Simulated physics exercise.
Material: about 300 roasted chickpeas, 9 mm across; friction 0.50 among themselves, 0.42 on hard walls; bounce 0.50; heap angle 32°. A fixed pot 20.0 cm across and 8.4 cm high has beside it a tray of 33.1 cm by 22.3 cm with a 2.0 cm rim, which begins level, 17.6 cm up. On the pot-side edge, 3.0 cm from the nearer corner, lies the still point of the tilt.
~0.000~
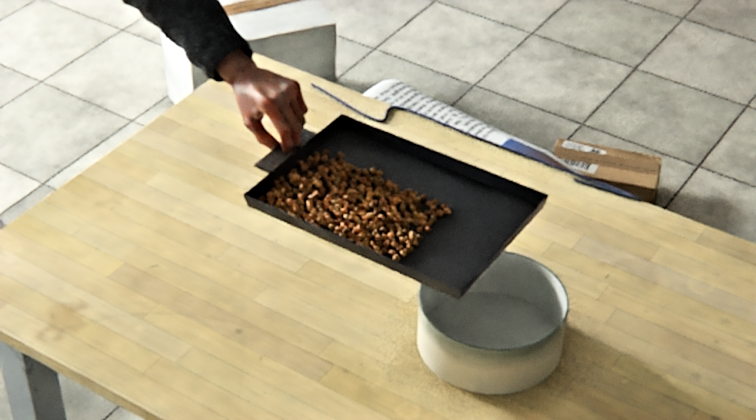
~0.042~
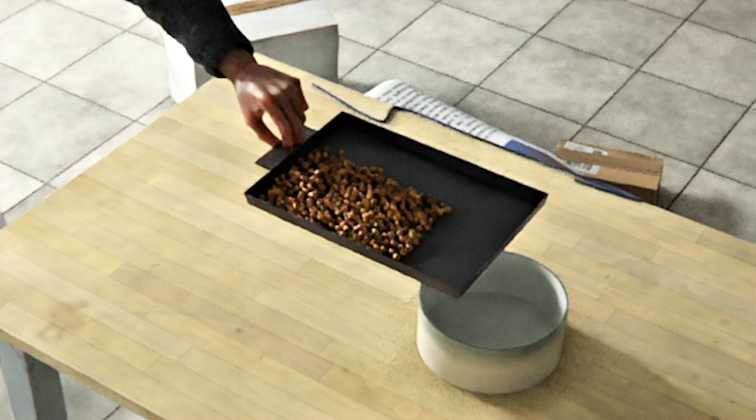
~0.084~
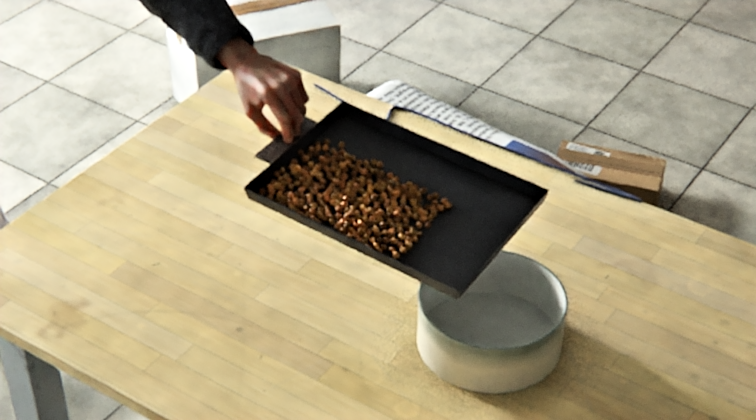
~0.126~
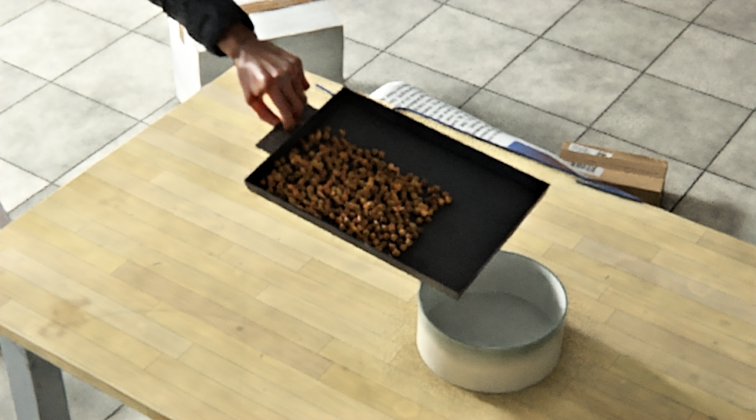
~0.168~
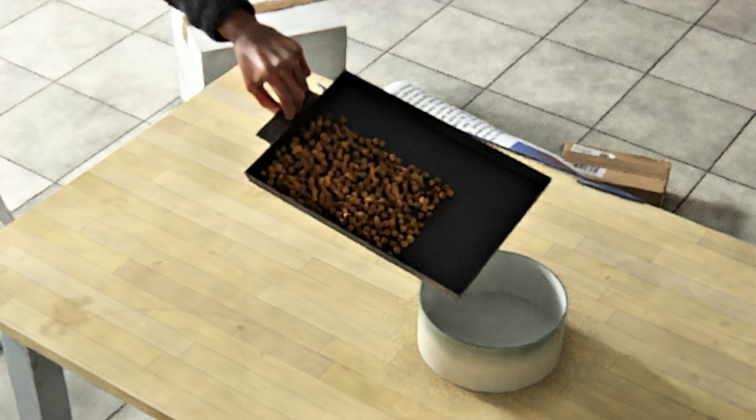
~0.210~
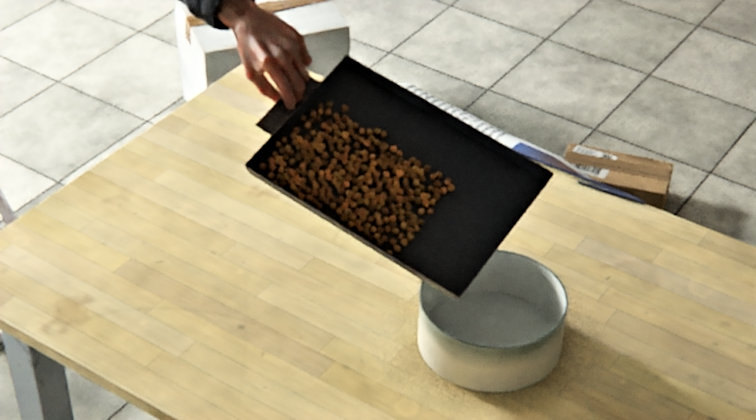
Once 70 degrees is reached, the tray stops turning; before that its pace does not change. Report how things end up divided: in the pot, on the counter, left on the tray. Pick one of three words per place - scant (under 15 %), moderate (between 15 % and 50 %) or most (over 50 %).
My call is pot: Scant, counter: Most, left on the tray: Moderate.
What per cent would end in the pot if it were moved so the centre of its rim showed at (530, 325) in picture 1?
Roughly 0 per cent.
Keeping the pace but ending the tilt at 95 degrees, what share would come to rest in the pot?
Near 0 %, then.
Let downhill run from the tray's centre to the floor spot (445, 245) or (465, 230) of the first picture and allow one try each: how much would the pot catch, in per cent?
I'd put it at roughly 5 per cent for the first tilt and roughly 20 per cent for the second.
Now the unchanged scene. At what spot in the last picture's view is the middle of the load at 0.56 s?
Around (377, 206).
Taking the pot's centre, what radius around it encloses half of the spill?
Distance: Roughly 20 cm.
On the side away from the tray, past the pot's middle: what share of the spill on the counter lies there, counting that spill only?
Some 80 per cent.
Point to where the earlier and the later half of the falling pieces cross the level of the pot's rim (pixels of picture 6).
Earlier half close to (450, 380), later half at (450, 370) in pixels.
Then, at 0.42 s, tilt 46 degrees; the tray holds 100 %, the pot 0 %.
Then, at 0.56 s, tilt 63 degrees; the tray holds 100 %, the pot 0 %.
After 0.82 s, tilt 70 degrees; the tray holds 65 %, the pot 0 %.
By 1.9 s all is still; pot 0 %, counter 60 %, tray 40 %.
